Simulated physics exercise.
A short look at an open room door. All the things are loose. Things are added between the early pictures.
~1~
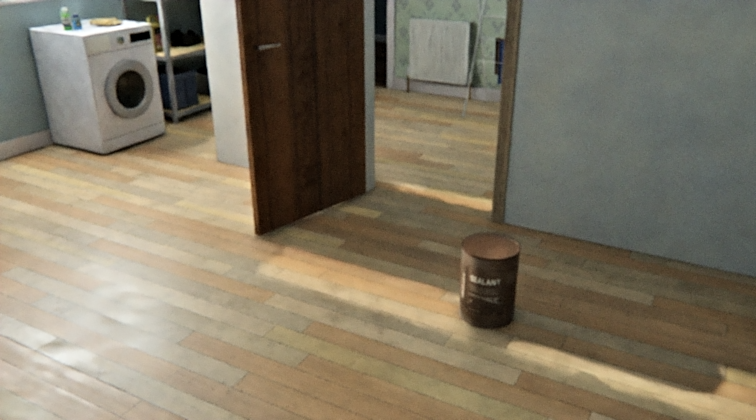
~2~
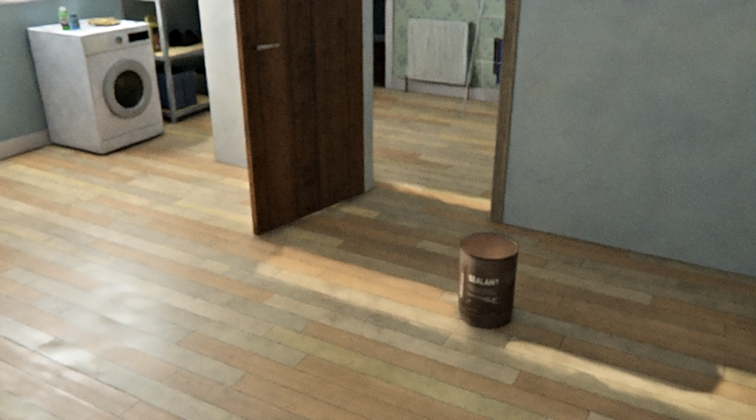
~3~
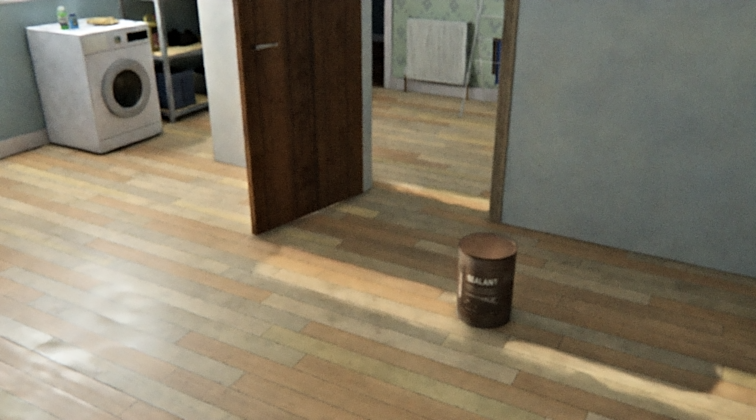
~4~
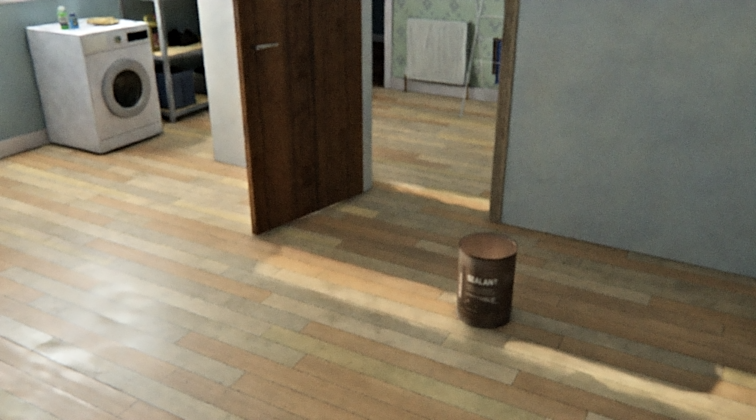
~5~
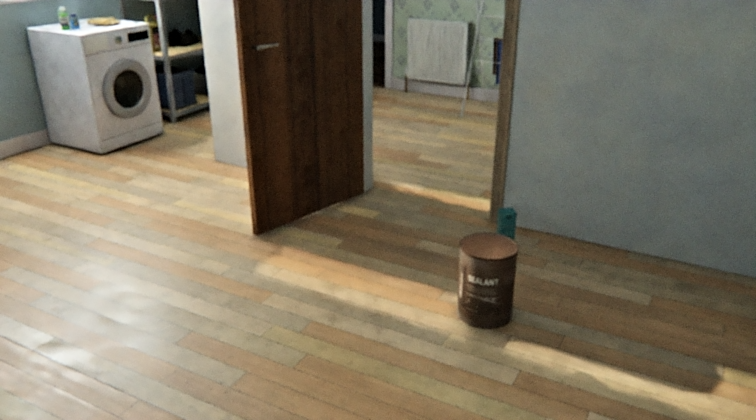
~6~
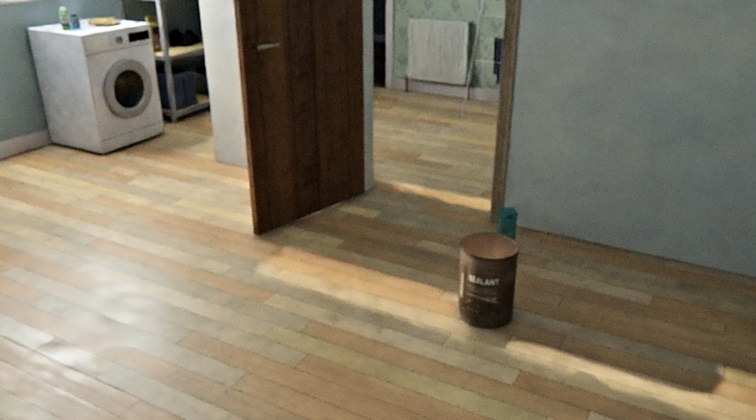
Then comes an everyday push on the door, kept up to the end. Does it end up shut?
The door closes.
Then, 1.00 s on from there, door 69° open.
Then, 1.70 s on from there, door 30° open.
In the end, door 0° open; both unmoved. At the end, from the last picture's camera, turquoise carton near (506, 232).
